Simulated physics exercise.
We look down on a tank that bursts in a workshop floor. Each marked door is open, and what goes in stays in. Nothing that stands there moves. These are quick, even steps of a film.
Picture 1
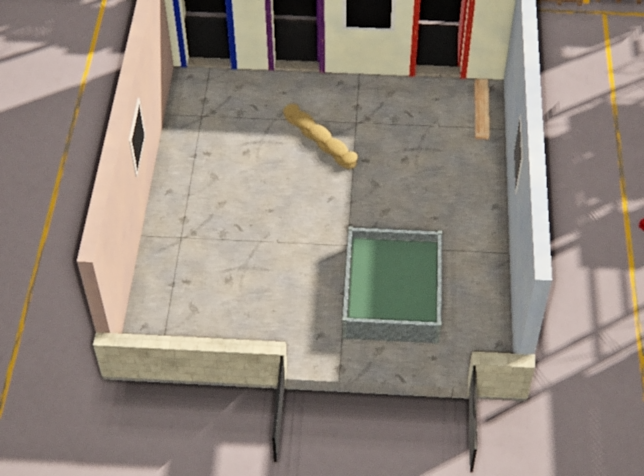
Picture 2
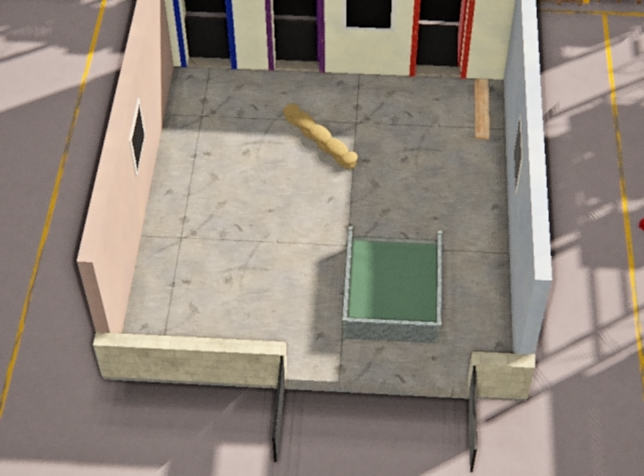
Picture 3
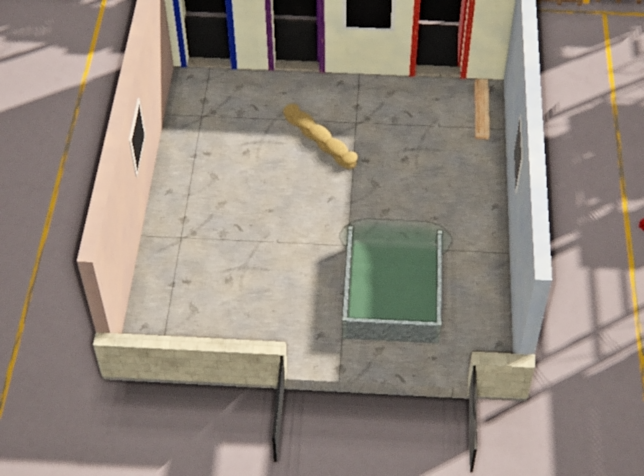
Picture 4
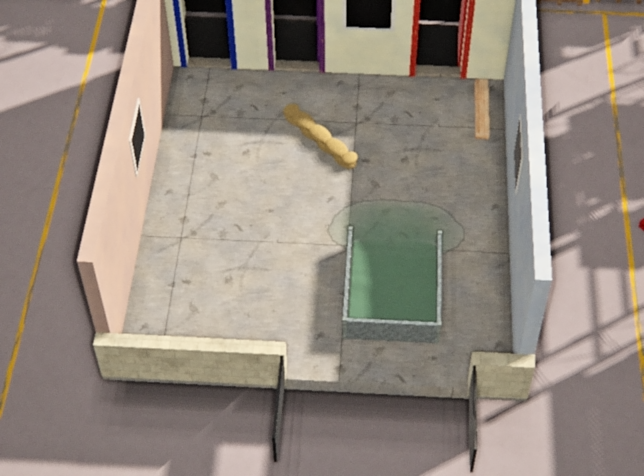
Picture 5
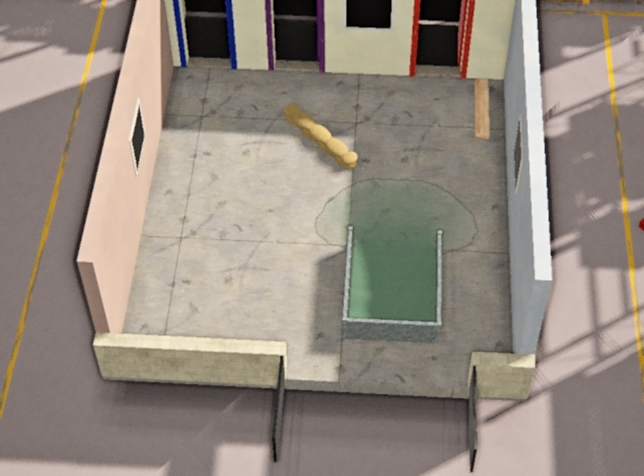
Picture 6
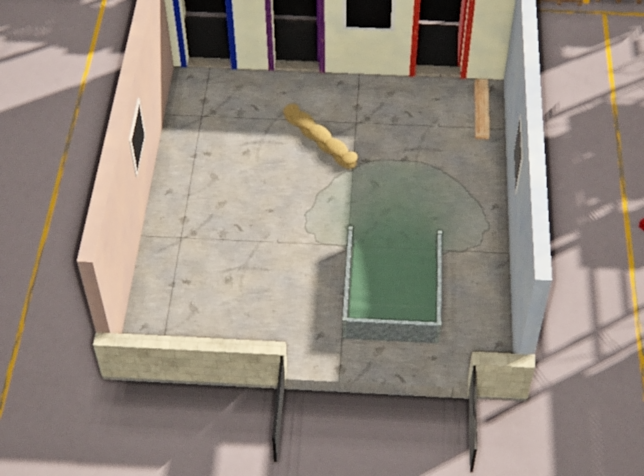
At first, a square tank of green water sits whole and still on a grey workshop floor between low walls. Then its far side gives way, and water pours out through the gap, spreading across the concrete in a widening, rounded sheet toward the doors at the back.
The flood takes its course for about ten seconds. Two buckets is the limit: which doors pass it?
One by one: The red door floods; the blue door floods; the purple door holds within the limit.
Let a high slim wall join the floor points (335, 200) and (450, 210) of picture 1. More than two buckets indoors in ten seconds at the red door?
In short: The red one stays under.
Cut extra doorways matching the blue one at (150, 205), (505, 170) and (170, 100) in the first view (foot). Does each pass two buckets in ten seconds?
In that order: Stays under, is over, passes that mark.
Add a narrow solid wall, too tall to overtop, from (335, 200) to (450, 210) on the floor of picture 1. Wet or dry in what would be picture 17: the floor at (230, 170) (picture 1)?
Answer: Under water.
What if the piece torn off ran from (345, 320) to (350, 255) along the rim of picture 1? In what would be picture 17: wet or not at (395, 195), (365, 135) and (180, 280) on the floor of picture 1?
In turn: Dry, not flooded, flooded.
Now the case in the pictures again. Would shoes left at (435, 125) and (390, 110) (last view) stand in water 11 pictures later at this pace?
In turn: Flooded, under water.
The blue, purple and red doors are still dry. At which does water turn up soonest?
It is the door marked red.
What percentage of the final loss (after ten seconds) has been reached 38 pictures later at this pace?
Near 75 in a hundred.
A moment on, water covers 25 % of the floor; the red door not reached, the blue door not reached, the purple door not reached.
Next, water covers 35 % of the floor; the red door under two buckets in, the blue door not reached, the purple door not reached.
Then, water covers 45 % of the floor; the red door over two buckets in, the blue door wet at the sill, nothing in, the purple door wet at the sill, nothing in.
Later, water covers 50 % of the floor; the red door far over two buckets in, the blue door under two buckets in, the purple door wet at the sill, nothing in.
In the end, water covers 75 % of the floor; the red door far over two buckets in, the blue door over two buckets in, the purple door under two buckets in.
